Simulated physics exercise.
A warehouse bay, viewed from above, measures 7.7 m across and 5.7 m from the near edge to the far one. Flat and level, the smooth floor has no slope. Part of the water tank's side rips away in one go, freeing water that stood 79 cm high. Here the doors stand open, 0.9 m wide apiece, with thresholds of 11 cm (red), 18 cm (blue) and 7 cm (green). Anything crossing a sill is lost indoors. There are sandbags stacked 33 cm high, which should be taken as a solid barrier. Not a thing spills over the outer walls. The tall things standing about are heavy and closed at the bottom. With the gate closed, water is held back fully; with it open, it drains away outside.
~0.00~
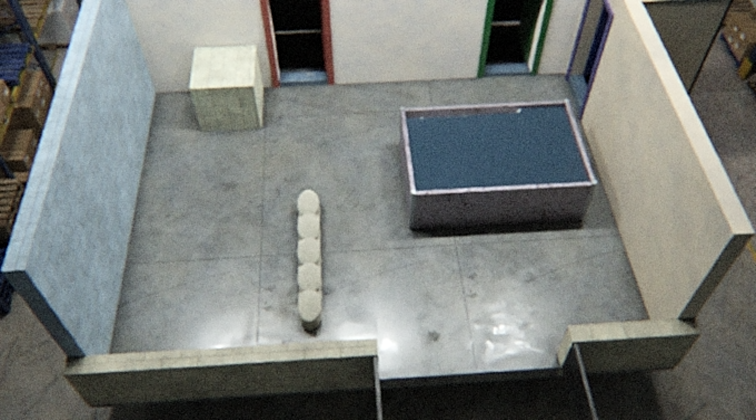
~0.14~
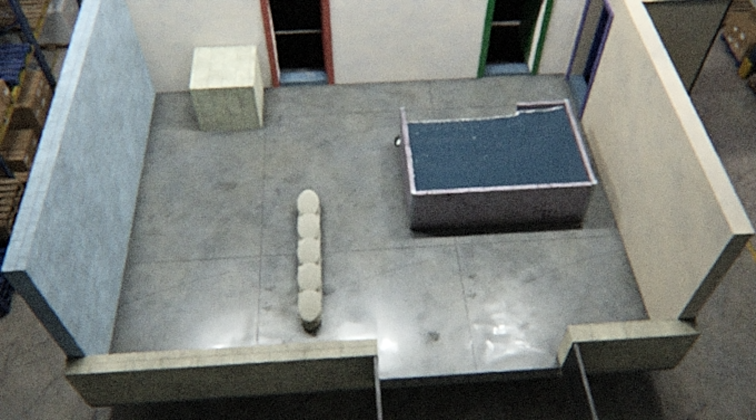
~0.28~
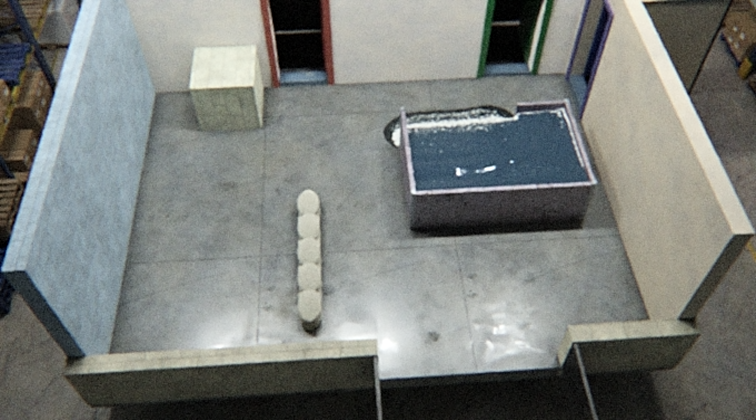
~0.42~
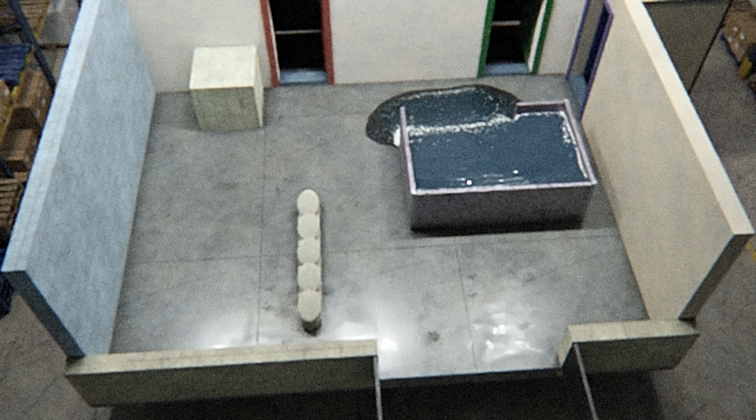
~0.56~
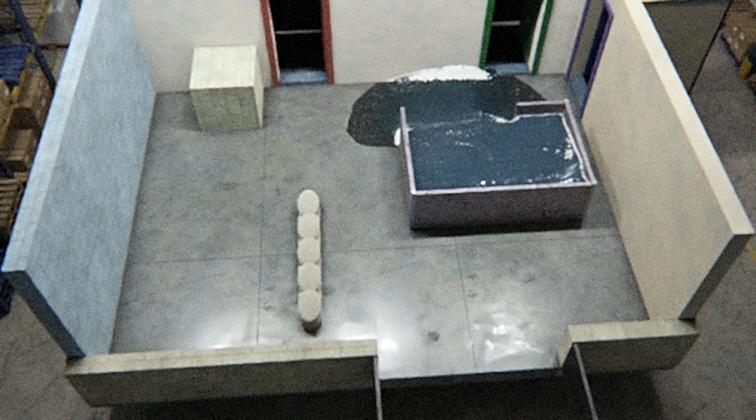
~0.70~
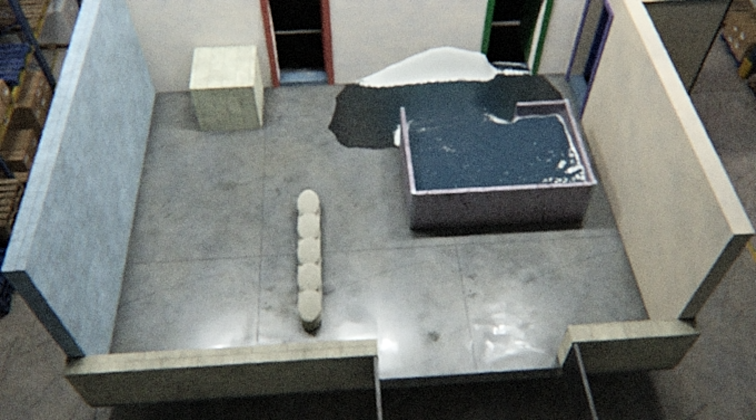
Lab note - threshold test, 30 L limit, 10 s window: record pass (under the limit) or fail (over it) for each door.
Results: Red door fail, blue door fail, green door fail.
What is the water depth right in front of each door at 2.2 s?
Readings (cm): Red = 17; blue = 31; green = 20.
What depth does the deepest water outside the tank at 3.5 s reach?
Roughly 30 cm.
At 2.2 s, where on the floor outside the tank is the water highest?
It's at about (274, 91) in the last picture.
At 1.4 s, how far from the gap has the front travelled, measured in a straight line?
3.8 m.
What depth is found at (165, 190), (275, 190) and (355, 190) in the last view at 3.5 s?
Depths: About 2, 8 and 1 centimetres.
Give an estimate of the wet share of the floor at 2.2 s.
Covered: Roughly 25 %.
After 1.4 s water covers 15 % of the floor and is deepest (58 cm) near (429, 83); red door 13 cm at the sill, 0 L in, blue door 9 cm at the sill, 0 L in, green door 27 cm at the sill, 84 L in.
After 2.2 s water covers 25 % of the floor and is deepest (53 cm) near (274, 91); red door 17 cm at the sill, 6 L in, blue door 31 cm at the sill, 23 L in, green door 20 cm at the sill, 173 L in.
After 3.5 s water covers 55 % of the floor and is deepest (30 cm) near (274, 97); red door 23 cm at the sill, 65 L in, blue door 27 cm at the sill, 89 L in, green door 15 cm at the sill, 233 L in.
After 6.0 s water covers 85 % of the floor and is deepest (19 cm) near (134, 288); red door 14 cm at the sill, 137 L in, blue door 13 cm at the sill, 121 L in, green door 14 cm at the sill, 313 L in.
After 10.0 s water covers 95 % of the floor and is deepest (10 cm) near (105, 380); red door 8 cm at the sill, 143 L in, blue door 8 cm at the sill, 121 L in, green door 8 cm at the sill, 333 L in.
